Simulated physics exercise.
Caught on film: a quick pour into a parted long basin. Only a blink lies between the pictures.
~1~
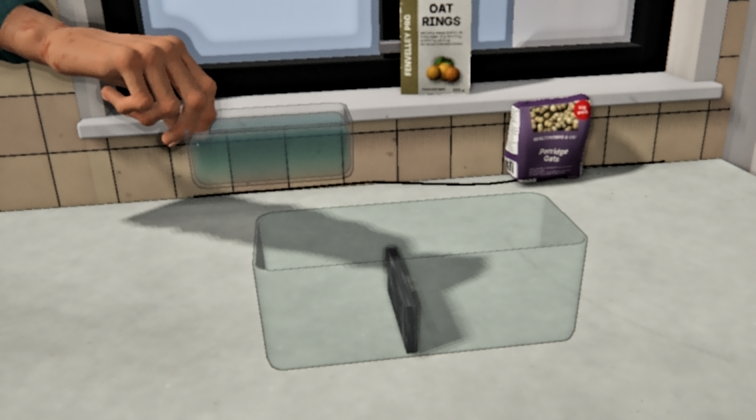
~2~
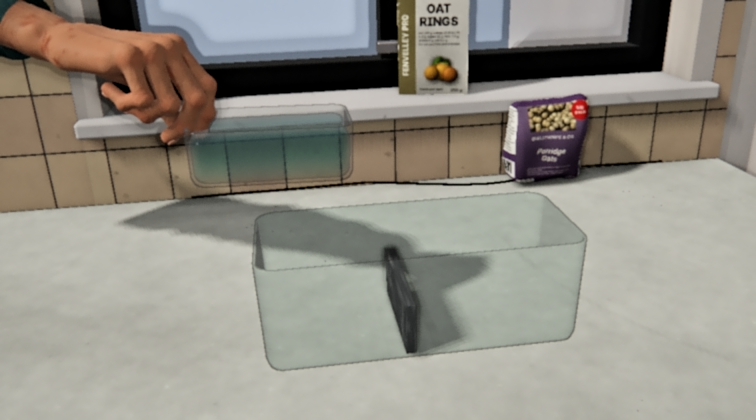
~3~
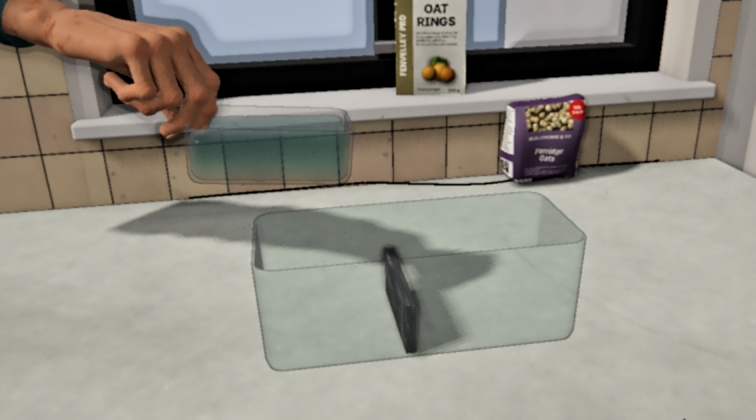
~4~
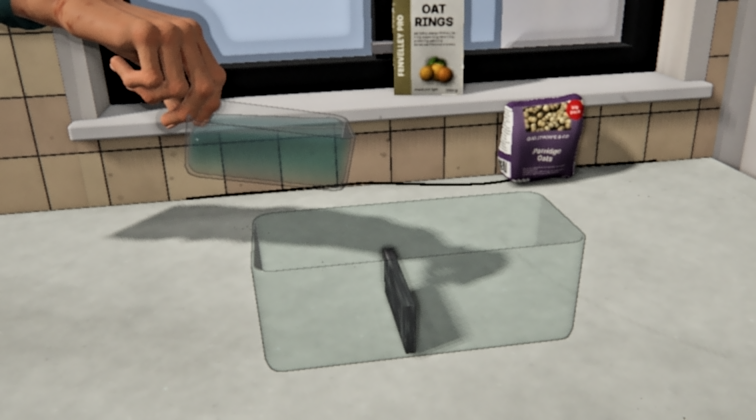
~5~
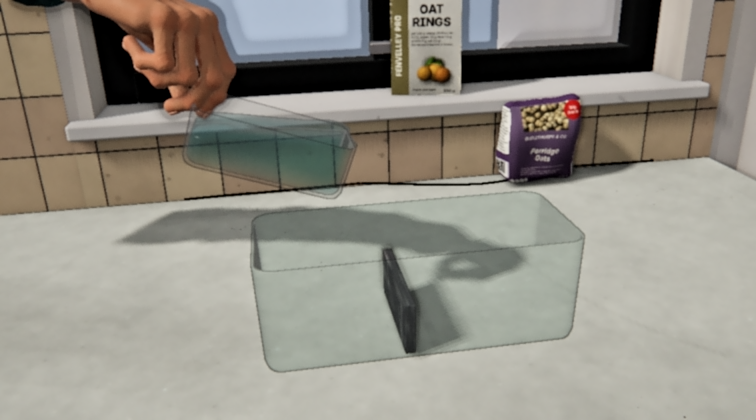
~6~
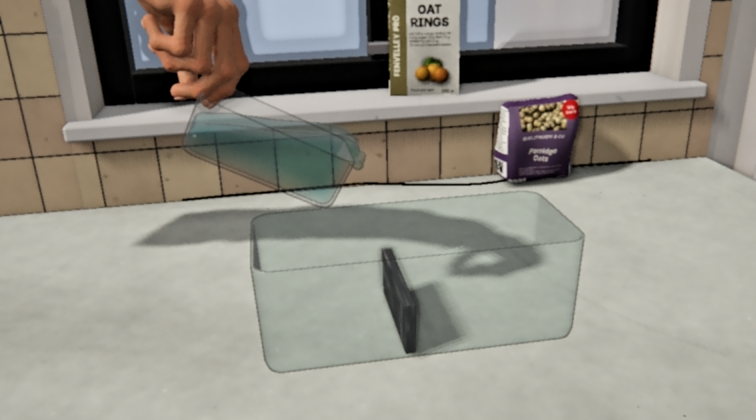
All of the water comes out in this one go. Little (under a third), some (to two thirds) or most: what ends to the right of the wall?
The share right of the wall is between a third and two thirds.
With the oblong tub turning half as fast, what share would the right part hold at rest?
Some 65 per cent.
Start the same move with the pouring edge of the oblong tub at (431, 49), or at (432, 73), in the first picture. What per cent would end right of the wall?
In turn 85 and 85 in a hundred.
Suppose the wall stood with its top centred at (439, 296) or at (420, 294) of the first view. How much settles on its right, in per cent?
Near 20 % and 35 %.
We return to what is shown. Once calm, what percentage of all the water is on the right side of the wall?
Close to 55 per cent.
A moment on, the oblong tub is tipped on its side and 13 per cent is still to pour, 18 is left of the wall and 40 right of it.
Next, the oblong tub is tipped on its side and 4 per cent is still to pour, 38 is left of the wall and 56 right of it.
Then the oblong tub is tipped on its side and 1 per cent is still to pour, 41 is left of the wall and 56 right of it.
Later the oblong tub is tipped on its side and 1 per cent is still to pour, 42 is left of the wall and 56 right of it.
Finally, 42 per cent lies left of the wall, 56 right of it and 1 outside.
